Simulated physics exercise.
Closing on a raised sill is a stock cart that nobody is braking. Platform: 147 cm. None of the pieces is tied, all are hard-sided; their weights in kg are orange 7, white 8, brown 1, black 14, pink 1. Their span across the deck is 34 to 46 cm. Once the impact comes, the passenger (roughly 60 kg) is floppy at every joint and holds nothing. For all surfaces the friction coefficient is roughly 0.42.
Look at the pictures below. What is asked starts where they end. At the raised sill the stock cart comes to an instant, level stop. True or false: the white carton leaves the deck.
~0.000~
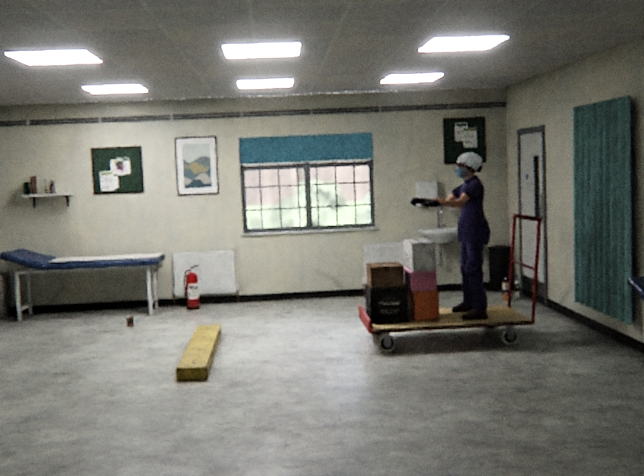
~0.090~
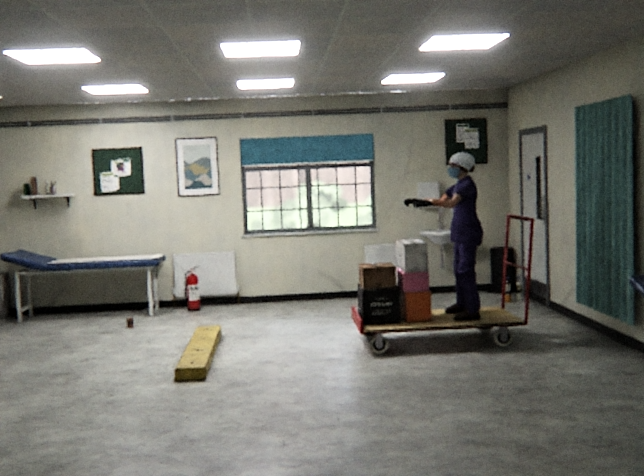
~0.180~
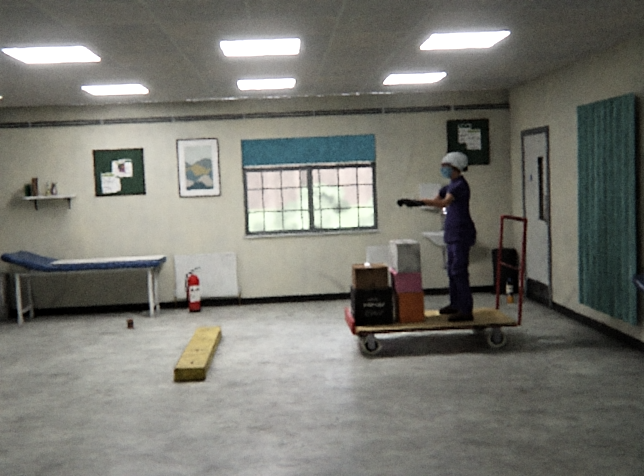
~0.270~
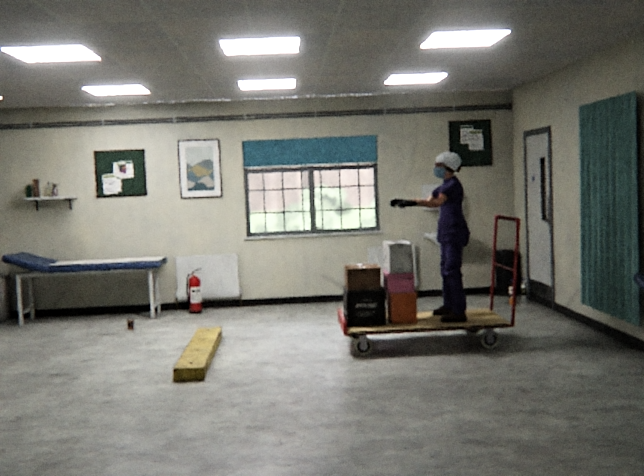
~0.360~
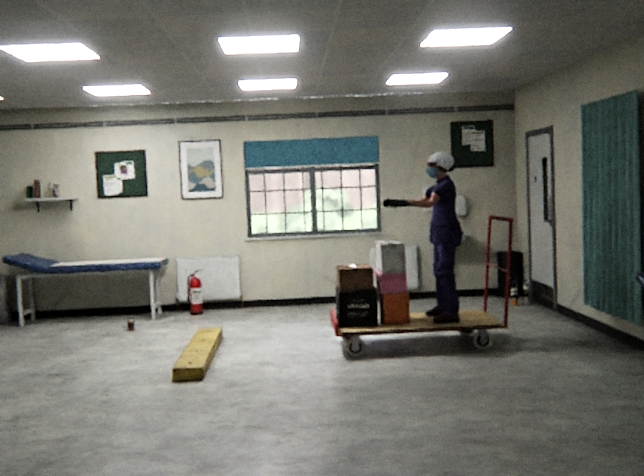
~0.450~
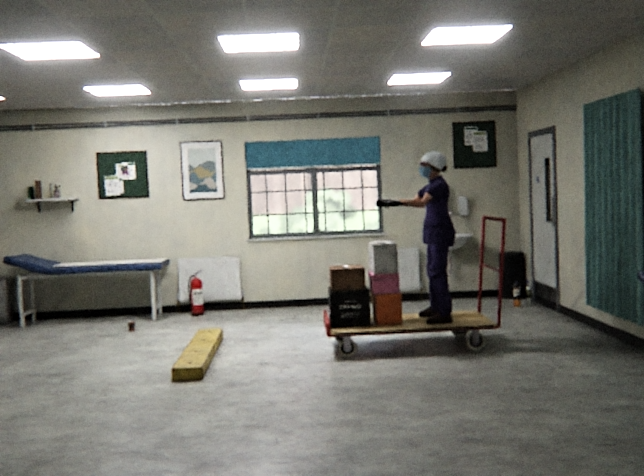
False, it remains on the deck.
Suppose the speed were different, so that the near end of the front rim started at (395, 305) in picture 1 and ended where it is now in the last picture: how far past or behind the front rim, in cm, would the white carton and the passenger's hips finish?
White 50 past, hips 80 behind.
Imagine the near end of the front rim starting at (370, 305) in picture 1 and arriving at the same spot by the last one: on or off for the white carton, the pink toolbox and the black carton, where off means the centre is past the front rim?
Result: White gone; pink safe; black safe.
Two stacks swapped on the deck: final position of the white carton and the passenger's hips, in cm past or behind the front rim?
White 40 past, hips 110 behind.
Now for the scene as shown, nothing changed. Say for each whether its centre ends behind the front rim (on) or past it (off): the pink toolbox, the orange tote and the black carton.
Pink: Still aboard; orange: Still aboard; black: Still aboard.
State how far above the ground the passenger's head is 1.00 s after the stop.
At that moment it's around 60 cm off the ground.
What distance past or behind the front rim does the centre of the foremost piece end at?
Its centre ends some 60 cm past the rim.
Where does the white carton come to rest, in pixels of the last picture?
(211, 283).
Impact comes at 1.76 s.
After 2.31 s the white carton is 31 cm behind the rim, tilted 15°, near (234, 266) in the last picture's view.
After 2.76 s the white carton is 7 cm behind the rim, tilted 100°, near (209, 282) in the last picture's view.
Final state at 4.7 s, past the rim, brown carton; behind it, orange tote, white carton, black carton, pink toolbox and the passenger's hips.
